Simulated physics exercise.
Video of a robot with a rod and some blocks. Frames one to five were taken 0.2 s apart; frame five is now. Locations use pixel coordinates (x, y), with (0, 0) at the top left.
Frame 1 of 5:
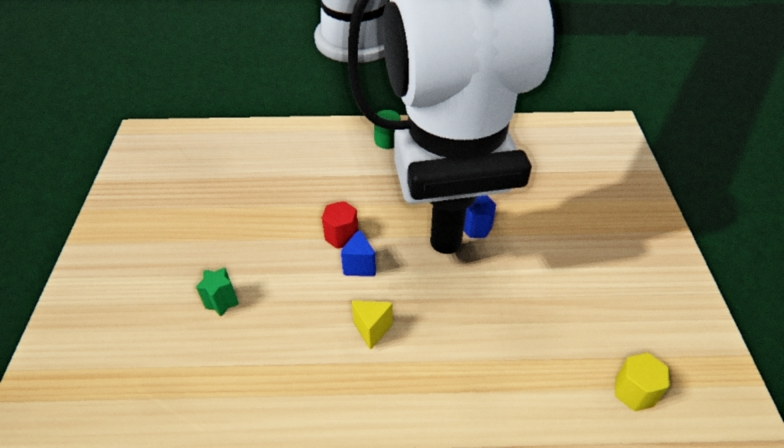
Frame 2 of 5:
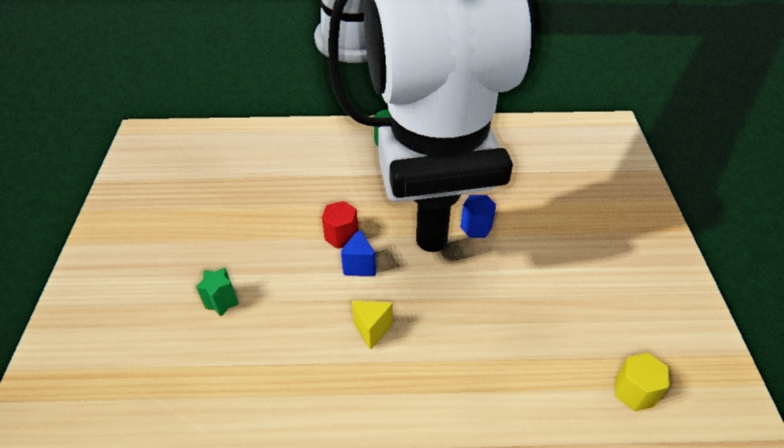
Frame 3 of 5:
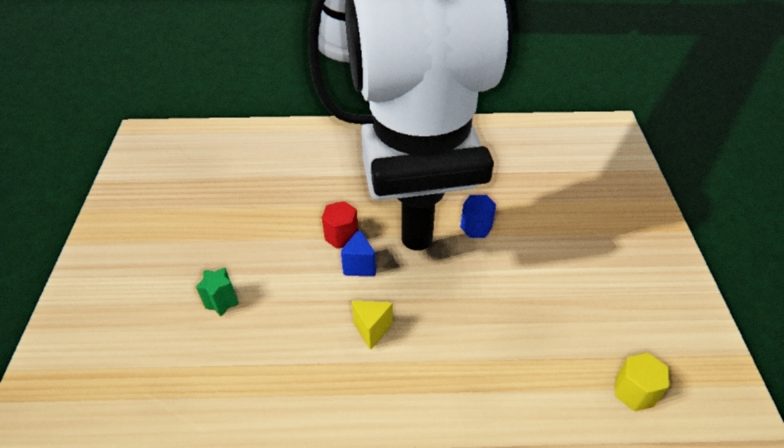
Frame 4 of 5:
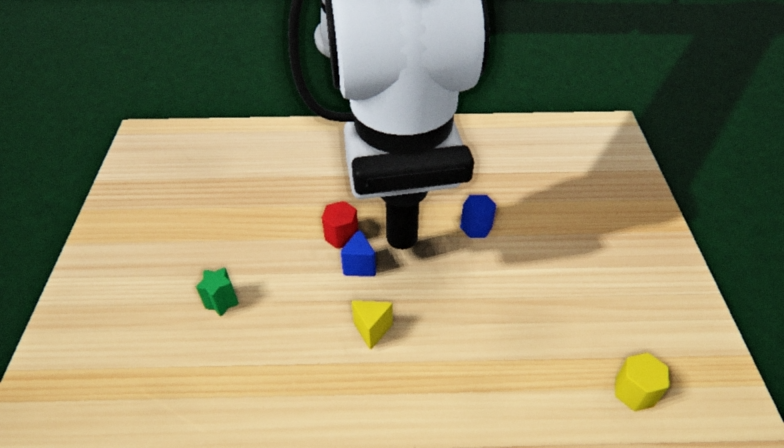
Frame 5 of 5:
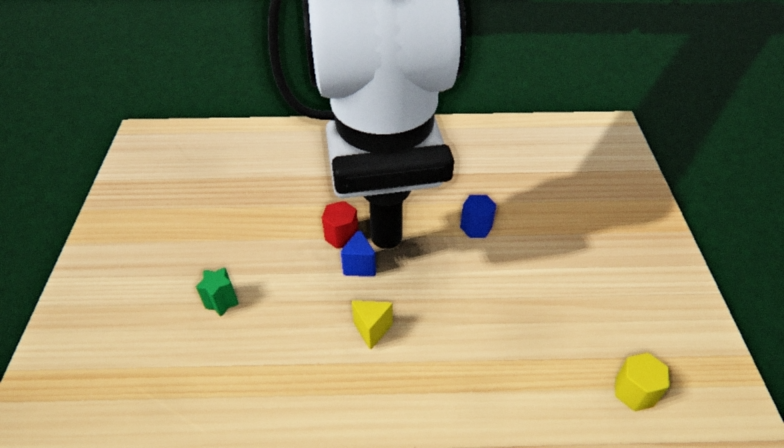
At the start, a robot arm holds a black rod upright over a wooden table, just left of a blue block, with red, green, yellow and other blue blocks scattered around. The rod then slides steadily left a short way, drawing close to the red hexagonal and blue triangular blocks, while the blocks stay still.
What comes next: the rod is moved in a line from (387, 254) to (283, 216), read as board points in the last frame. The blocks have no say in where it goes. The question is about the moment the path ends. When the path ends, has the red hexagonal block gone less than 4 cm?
My answer is no.
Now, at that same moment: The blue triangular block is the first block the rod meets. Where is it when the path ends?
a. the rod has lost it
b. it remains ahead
My pick is a.
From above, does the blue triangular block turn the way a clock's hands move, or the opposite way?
From above, the blue triangular block will be seen to turn anti-clockwise.
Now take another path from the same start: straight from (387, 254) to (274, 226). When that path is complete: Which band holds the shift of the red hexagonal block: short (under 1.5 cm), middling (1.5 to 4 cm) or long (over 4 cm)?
It is going to finish beyond 4 cm from where it is now.
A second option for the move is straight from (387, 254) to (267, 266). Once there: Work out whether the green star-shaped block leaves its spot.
The green star-shaped block is left alone.
On the path given first. One third of the way, rod at (349, 224); red hexagonal block at (323, 204), turned 10° clockwise; blue triangular block at (352, 242), turned 35° anticlockwise.
Two thirds of the way, rod at (313, 211); red hexagonal block at (294, 188), turned 40° clockwise; blue triangular block at (352, 242), turned 35° anticlockwise.
At the end, rod at (280, 199); red hexagonal block at (270, 173), turned 75° clockwise; blue triangular block at (352, 242), turned 35° anticlockwise.
